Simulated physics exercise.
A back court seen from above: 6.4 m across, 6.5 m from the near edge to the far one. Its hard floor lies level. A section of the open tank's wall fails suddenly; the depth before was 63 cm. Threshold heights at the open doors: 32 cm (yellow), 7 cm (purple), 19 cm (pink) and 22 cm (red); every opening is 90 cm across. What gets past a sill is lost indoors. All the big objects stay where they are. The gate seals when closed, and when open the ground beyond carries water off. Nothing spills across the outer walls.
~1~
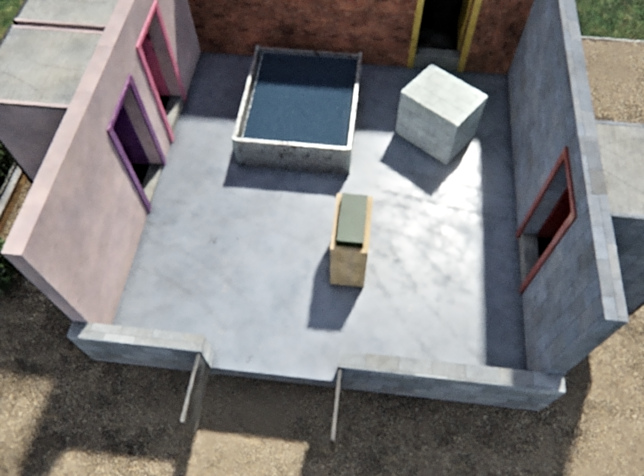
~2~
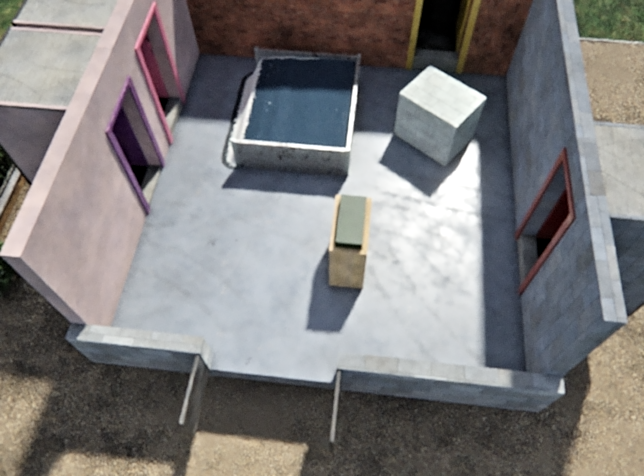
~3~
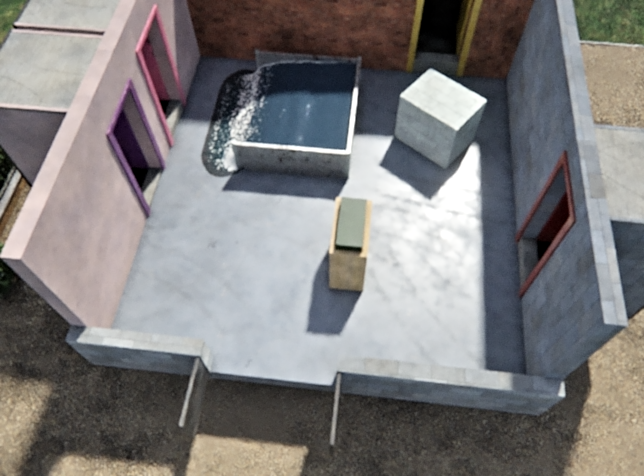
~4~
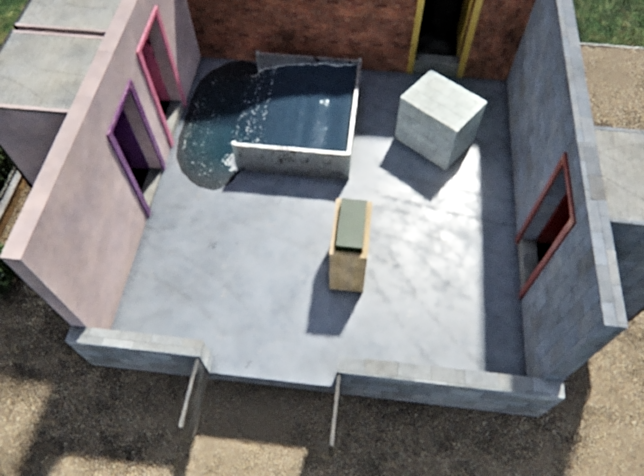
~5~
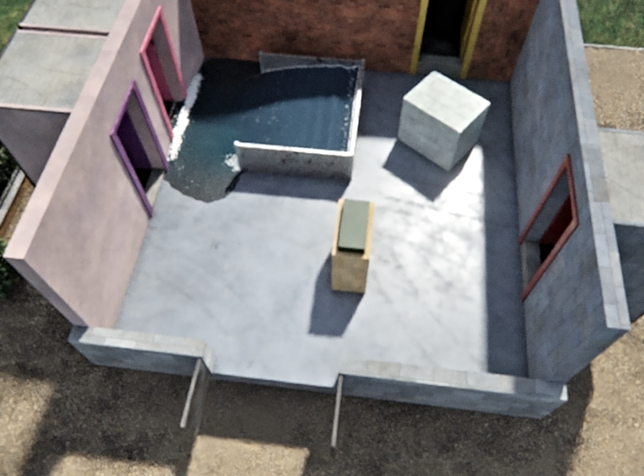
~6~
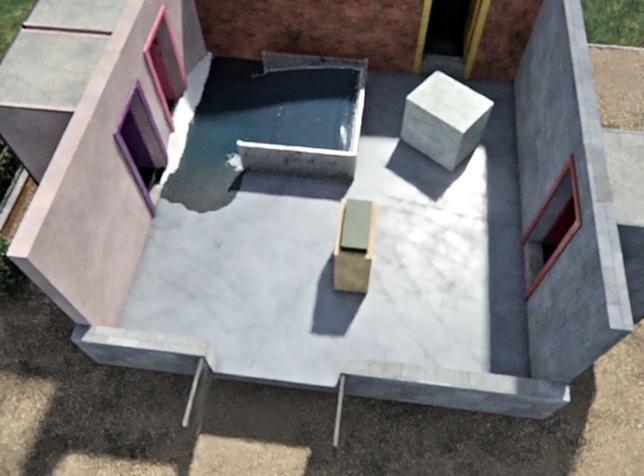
Water pouring from the broken left side of an open tank, spreading across a pale courtyard floor to the pink wall.
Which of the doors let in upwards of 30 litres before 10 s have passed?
Within that time: At the yellow door it stays under the limit; at the purple door it passes the limit; at the pink door it exceeds the limit; at the red door it keeps below the limit.
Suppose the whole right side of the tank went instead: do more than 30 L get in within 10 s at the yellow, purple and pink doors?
Against that limit: Yellow not over, purple under, pink under.
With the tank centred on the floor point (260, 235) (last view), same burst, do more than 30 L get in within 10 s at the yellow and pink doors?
Then: Yellow below, pink not over.
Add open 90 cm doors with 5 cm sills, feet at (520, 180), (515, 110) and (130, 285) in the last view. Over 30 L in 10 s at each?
In turn: Below, past it, past it.
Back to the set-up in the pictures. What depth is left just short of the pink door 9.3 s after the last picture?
Some 9.0 cm.
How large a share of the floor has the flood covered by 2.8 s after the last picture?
About 50 per cent.
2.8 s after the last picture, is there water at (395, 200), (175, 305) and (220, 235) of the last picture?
In turn: Not reached, flooded, under water.
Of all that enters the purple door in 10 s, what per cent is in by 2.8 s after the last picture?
About 80 per cent.
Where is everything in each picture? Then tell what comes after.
The first frame shows still water, 63 cm deep, in the open tank at (301, 98).
In the second frame, water pours out at (250, 112) and has run 1.2 m, to a hidden place; typically 9 cm deep outside, 63 cm at the open tank's back.
In the third frame, the front is at (248, 72), 1.4 m from the gap at (251, 115); 1.6 m2 of floor is under water; 63 cm left at the back of the open tank.
In the fourth frame, the front is at (233, 66), 1.7 m from the gap at (251, 117); 3.3 m2 of floor is under water; 63 cm left at the back of the open tank.
In the fifth frame, the front is at (202, 66), 2.0 m from the gap at (254, 118); 4.5 m2 of floor is under water; 56 cm left at the back of the open tank.
In the sixth frame, the front is at (163, 192), 2.3 m from the gap at (257, 117); 4.9 m2 of floor is under water; 53 cm left at the back of the open tank.
Then, 0.7 s after the last picture water covers 15 % of the floor and is deepest (50 cm) near (207, 61); yellow door not reached, purple door 17 cm at the sill, 13 L in, pink door 45 cm at the sill, 104 L in, red door not reached.
Then, 1.5 s after the last picture water covers 25 % of the floor and is deepest (42 cm) near (207, 61); yellow door not reached, purple door 16 cm at the sill, 49 L in, pink door 37 cm at the sill, 223 L in, red door not reached.
Then, 2.8 s after the last picture water covers 50 % of the floor and is deepest (22 cm) near (111, 343); yellow door 8 cm at the sill, 0 L in, purple door 11 cm at the sill, 82 L in, pink door 20 cm at the sill, 280 L in, red door not reached.
Then, 5.3 s after the last picture water covers 75 % of the floor and is deepest (14 cm) near (119, 321); yellow door 3 cm at the sill, 0 L in, purple door 8 cm at the sill, 96 L in, pink door 9 cm at the sill, 283 L in, red door 2 cm at the sill, 0 L in.
Then, 9.3 s after the last picture water covers 95 % of the floor and is deepest (10 cm) near (415, 380); yellow door 5 cm at the sill, 0 L in, purple door 6 cm at the sill, 100 L in, pink door 9 cm at the sill, 283 L in, red door 8 cm at the sill, 0 L in.
